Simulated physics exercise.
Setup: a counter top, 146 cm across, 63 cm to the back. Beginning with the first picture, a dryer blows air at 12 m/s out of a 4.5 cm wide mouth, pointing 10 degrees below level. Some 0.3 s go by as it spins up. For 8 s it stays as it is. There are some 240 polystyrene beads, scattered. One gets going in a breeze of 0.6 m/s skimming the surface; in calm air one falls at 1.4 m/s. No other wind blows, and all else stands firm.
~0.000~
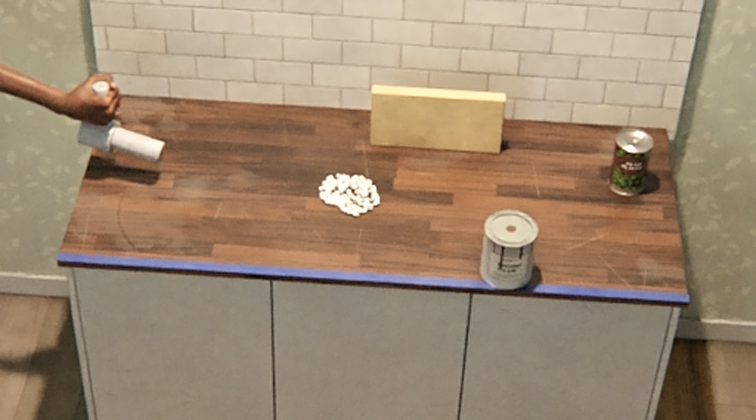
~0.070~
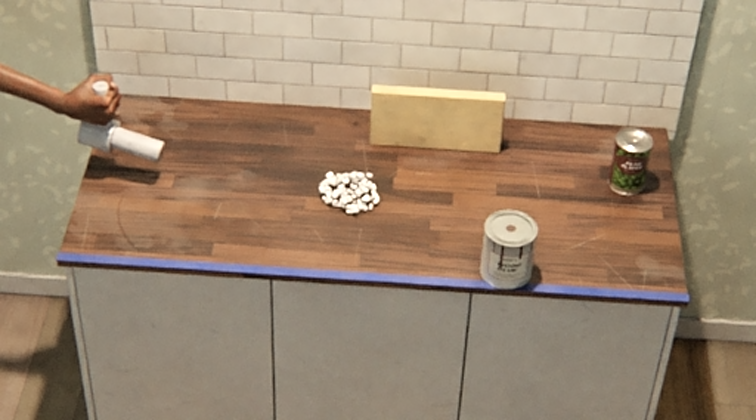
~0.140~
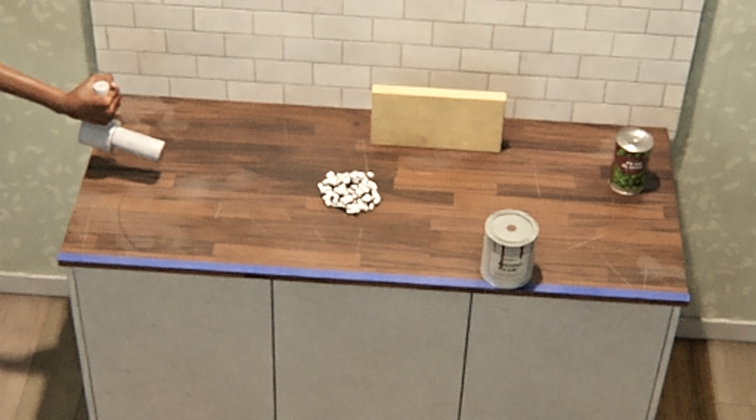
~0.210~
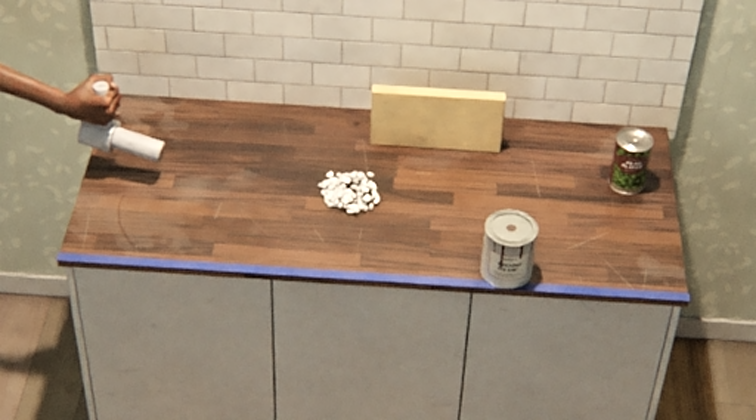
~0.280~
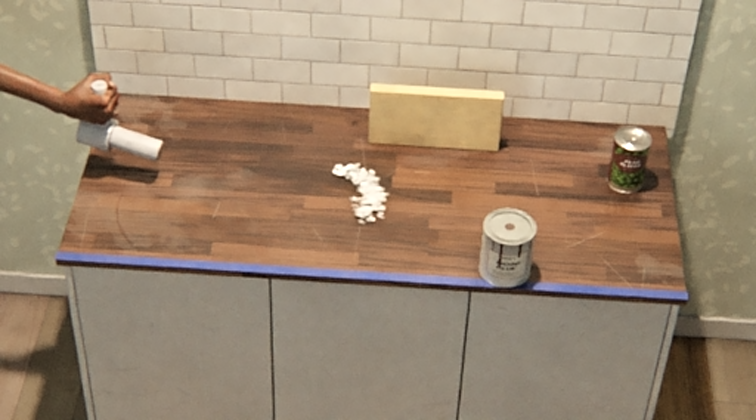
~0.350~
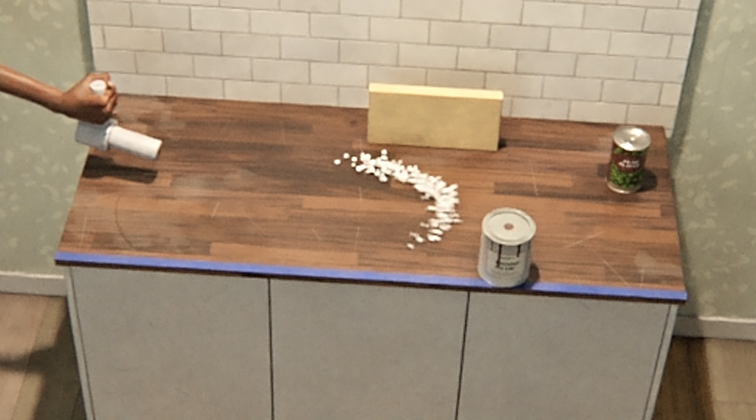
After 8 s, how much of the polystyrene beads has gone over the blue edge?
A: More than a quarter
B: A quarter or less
B.
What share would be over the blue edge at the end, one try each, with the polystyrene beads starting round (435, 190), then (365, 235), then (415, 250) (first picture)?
In that order: 0 %, 80 %, 80 %.
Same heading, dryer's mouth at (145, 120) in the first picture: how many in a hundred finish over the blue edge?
60 %.
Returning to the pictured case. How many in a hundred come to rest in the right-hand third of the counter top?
I'd put it at about 10 percent.
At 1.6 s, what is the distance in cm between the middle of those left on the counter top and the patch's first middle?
The centre sits some 80 cm from where it began.
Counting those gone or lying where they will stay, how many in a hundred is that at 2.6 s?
Estimate: Close to 80 %.
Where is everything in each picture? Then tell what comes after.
The middle of the polystyrene beads is near (349, 195), none has stirred yet and the mouth of the dryer is at (162, 153), in the first picture.
The middle of the polystyrene beads is near (349, 191), none has stirred yet and the blue edge is centred on (371, 281), in the second picture.
The middle of the polystyrene beads is near (349, 191), none has stirred yet, the top of a board is at (439, 92) and the top of a tin is at (512, 228), in the third picture.
The middle of the polystyrene beads is near (350, 192) and none has stirred yet, in the fourth picture.
The middle of the polystyrene beads is near (366, 188), the farthest in sight from the dryer is at (387, 195) and about 80 % have left their places, in the fifth picture.
The middle of the polystyrene beads is near (422, 181), the farthest in sight from the dryer is at (458, 221) and all have left their places, in the sixth picture.
After 1.6 s, 3 % are over the blue edge; the middle of those still in play is near (639, 130); 55 % have settled or left.
After 2.6 s, 3 % are over the blue edge; the middle of those still in play is near (633, 128); 81 % have settled or left.
After 4.4 s, 3 % are over the blue edge; the middle of those still in play is near (633, 128); 87 % have settled or left.
After 8.0 s, at the end, 3 % are over the blue edge.
